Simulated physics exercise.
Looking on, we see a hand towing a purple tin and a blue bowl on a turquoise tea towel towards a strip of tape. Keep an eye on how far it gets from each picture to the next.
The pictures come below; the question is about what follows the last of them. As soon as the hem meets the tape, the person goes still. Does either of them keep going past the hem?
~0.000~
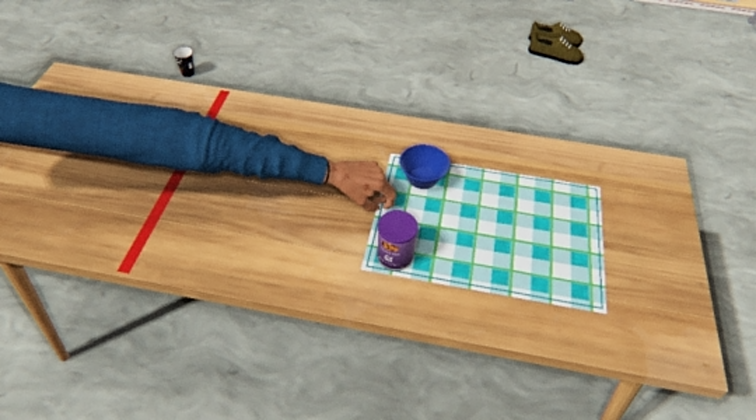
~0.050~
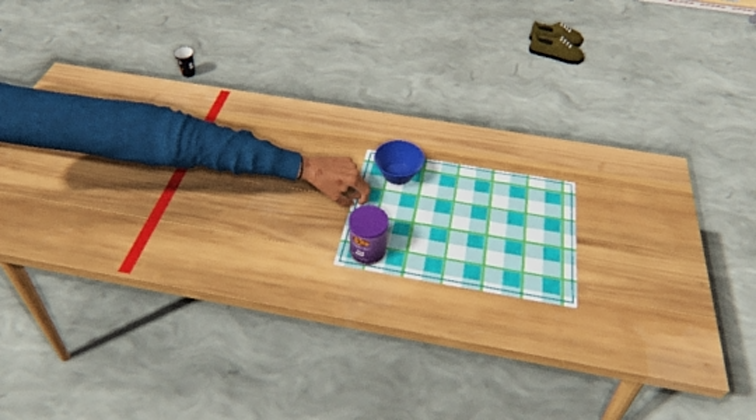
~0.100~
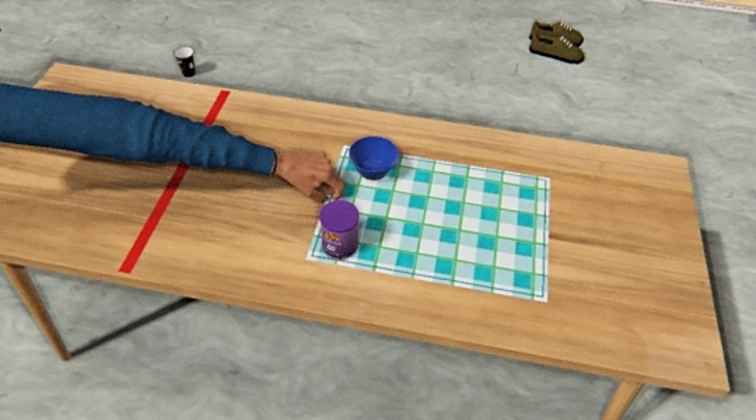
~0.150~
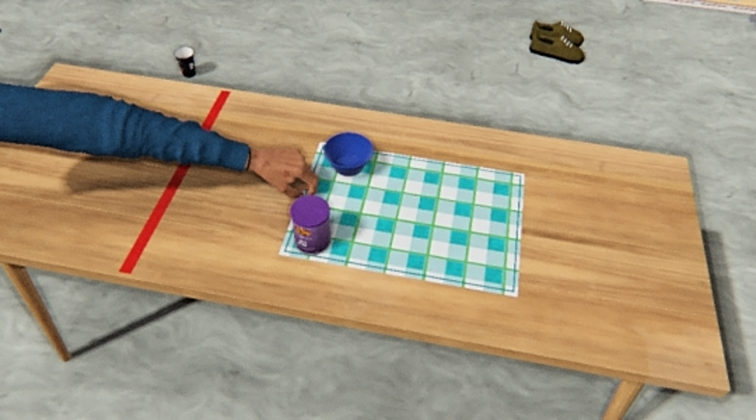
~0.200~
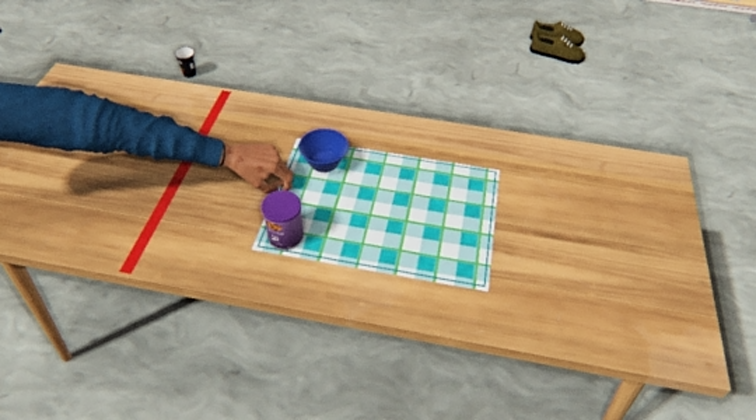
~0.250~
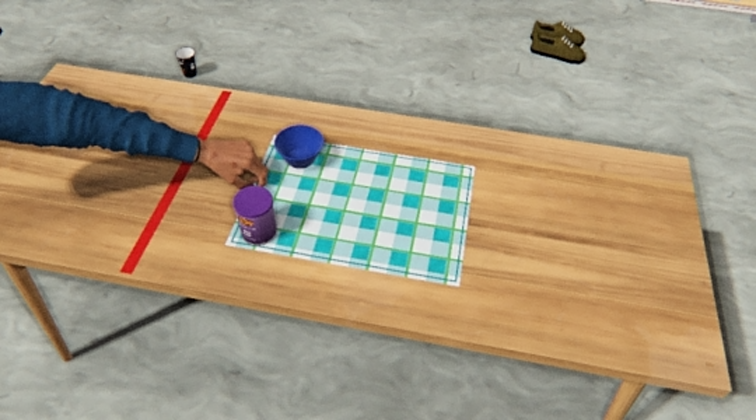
Purple tin: Yes, it goes past. Blue bowl: Yes, it goes past.
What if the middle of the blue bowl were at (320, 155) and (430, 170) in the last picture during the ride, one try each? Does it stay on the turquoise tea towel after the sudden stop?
Well, the first time it flies off, but the second time it survives the stop.
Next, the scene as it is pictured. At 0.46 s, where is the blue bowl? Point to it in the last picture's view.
Its middle lies around (202, 135).
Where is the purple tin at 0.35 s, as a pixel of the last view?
At that time it sits close to pixel (201, 207).
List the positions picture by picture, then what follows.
Tea towel end (361, 269); purple tin (398, 225); blue bowl (425, 162); tape (133, 253), in the first frame.
Tea towel end (334, 264), far hem (577, 308); blue bowl (399, 158), in the second frame.
Tea towel end (307, 259); purple tin (339, 215), in the third frame.
Tea towel end (279, 254), far hem (517, 297); blue bowl (348, 149), in the fourth frame.
Tea towel end (253, 249); purple tin (281, 205), in the fifth frame.
Tea towel end (226, 245), far hem (459, 286); purple tin (253, 200); blue bowl (299, 142); tape (136, 254), in the sixth frame.
After 0.35 s, hem short of the tape; purple tin on the cloth near (201, 207); blue bowl on the cloth near (251, 143).
After 0.46 s, hem at the tape; purple tin ahead of the hem near (146, 198); blue bowl on the cloth near (202, 135).
At rest, hem at the tape; purple tin knocked over near (75, 182); blue bowl ahead of the hem near (158, 129). The purple tin slides clear of the cloth and the blue bowl leaves the cloth.
